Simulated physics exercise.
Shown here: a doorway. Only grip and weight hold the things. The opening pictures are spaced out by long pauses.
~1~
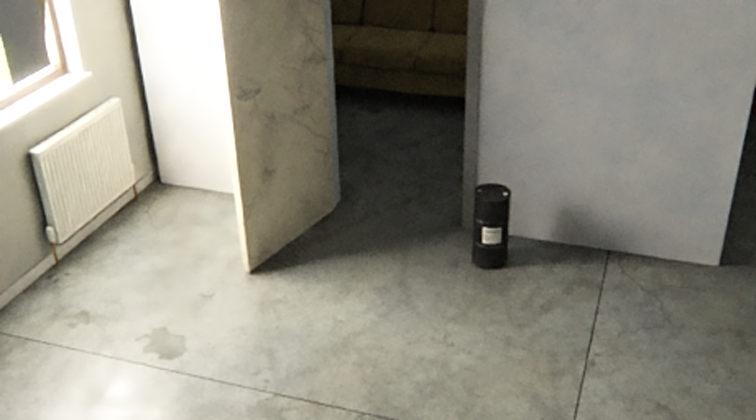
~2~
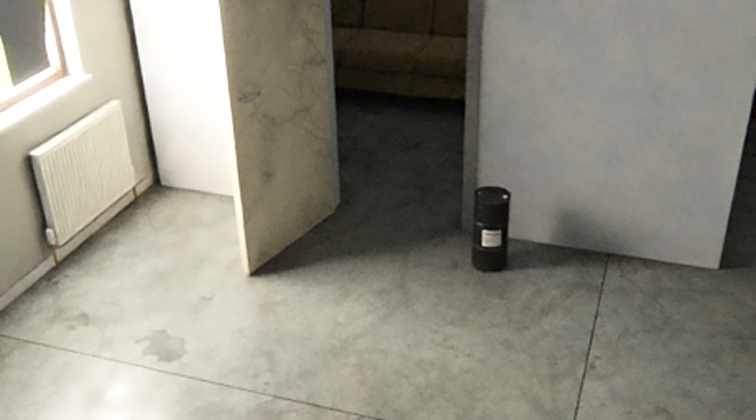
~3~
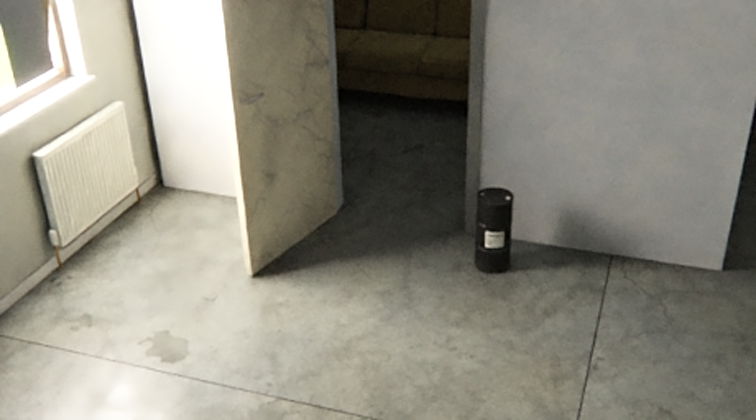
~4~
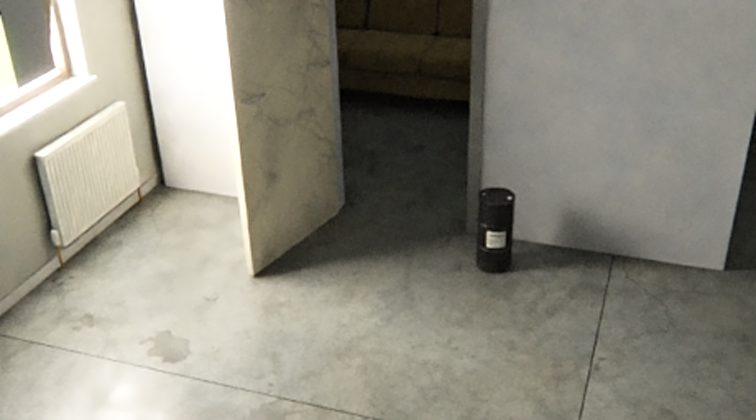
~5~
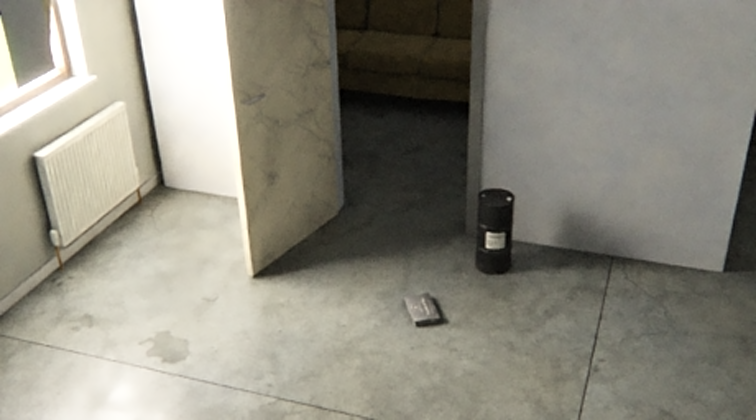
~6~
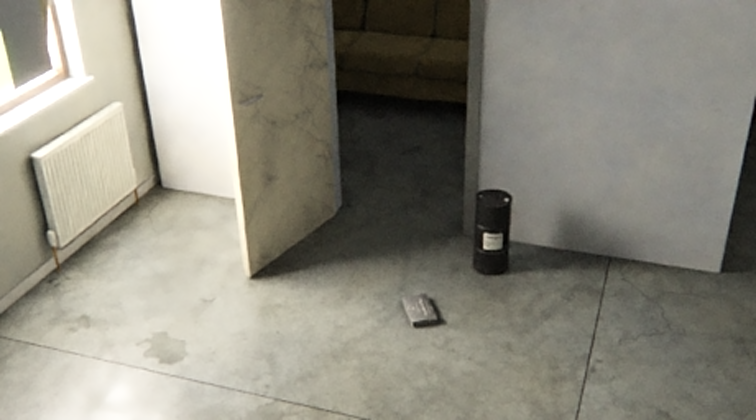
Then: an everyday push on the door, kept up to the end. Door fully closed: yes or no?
Yes.
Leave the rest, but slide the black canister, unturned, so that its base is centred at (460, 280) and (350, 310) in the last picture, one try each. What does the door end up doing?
In order, the door swings completely to, then swings completely to.
Then, 0.70 s later than the last frame, door 73° open.
Then, 1.20 s later than the last frame, door 30° open.
When it is over, door 0° open; both as before. End places, in pixels of the last picture, grey packet near (419, 310).
